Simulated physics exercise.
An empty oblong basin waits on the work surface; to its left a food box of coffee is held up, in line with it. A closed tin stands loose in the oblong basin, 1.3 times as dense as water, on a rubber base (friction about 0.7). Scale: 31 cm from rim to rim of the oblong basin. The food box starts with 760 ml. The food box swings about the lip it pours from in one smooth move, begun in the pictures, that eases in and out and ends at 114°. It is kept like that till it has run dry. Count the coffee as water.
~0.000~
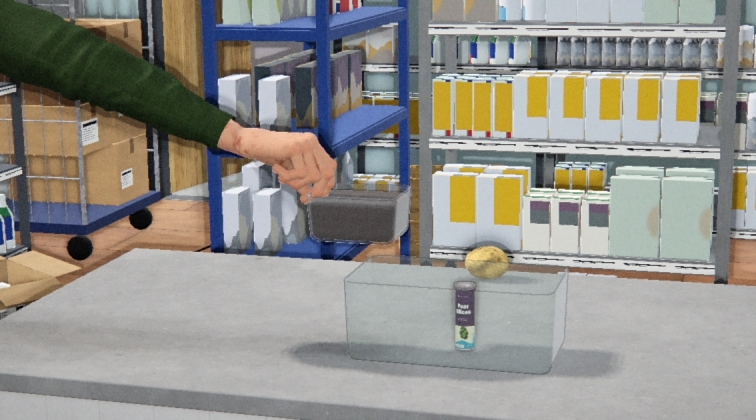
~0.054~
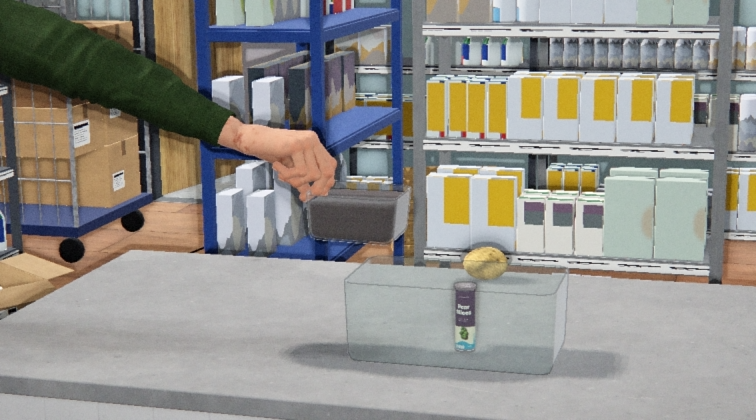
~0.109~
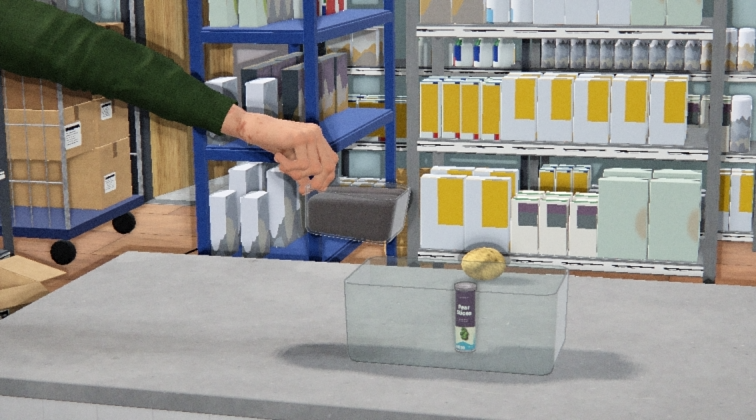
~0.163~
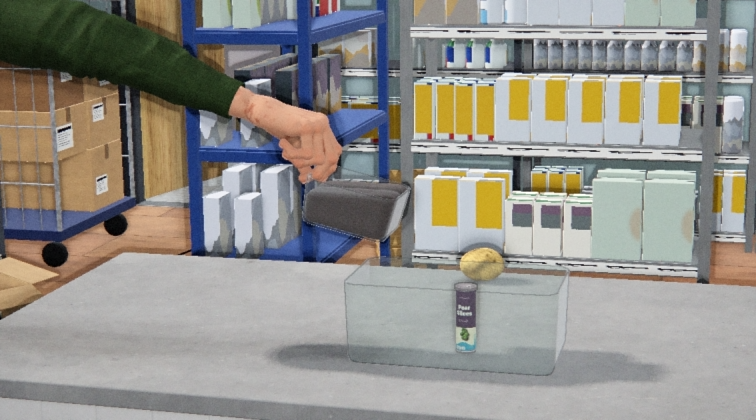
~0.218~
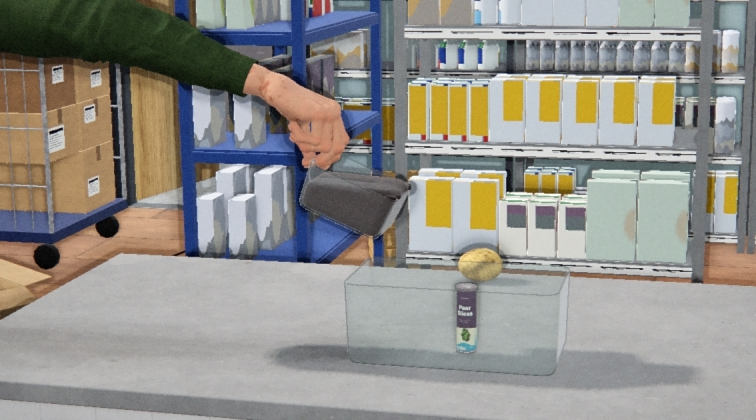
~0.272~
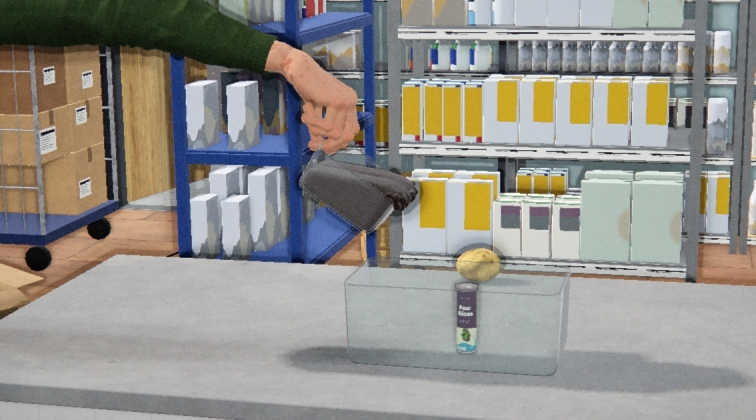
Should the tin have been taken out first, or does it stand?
It remains upright.
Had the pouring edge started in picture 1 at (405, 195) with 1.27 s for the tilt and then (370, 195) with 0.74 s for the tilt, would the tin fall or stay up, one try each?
First it remains upright; then it falls.
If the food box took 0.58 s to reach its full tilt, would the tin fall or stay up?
The tin keeps standing.
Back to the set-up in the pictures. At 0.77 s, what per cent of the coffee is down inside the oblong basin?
Near 92 in a hundred.
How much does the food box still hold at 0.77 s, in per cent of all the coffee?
Near 0 in a hundred.
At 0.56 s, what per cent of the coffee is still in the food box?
Some 20 per cent.
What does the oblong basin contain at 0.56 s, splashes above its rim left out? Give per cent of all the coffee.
About 24 per cent.
After 0.56 s the tilt is 98° and 20 per cent is still to pour; the tin stands where it began.
After 0.77 s the tilt is 114° and 0 per cent is still to pour; the tin stands where it began.
After 1.00 s the tilt is 114° and 0 per cent is still to pour; the tin stands where it began.
After 1.24 s the tilt is 114° and 0 per cent is still to pour; the tin stands where it began.
In the end the tin stands where it began.
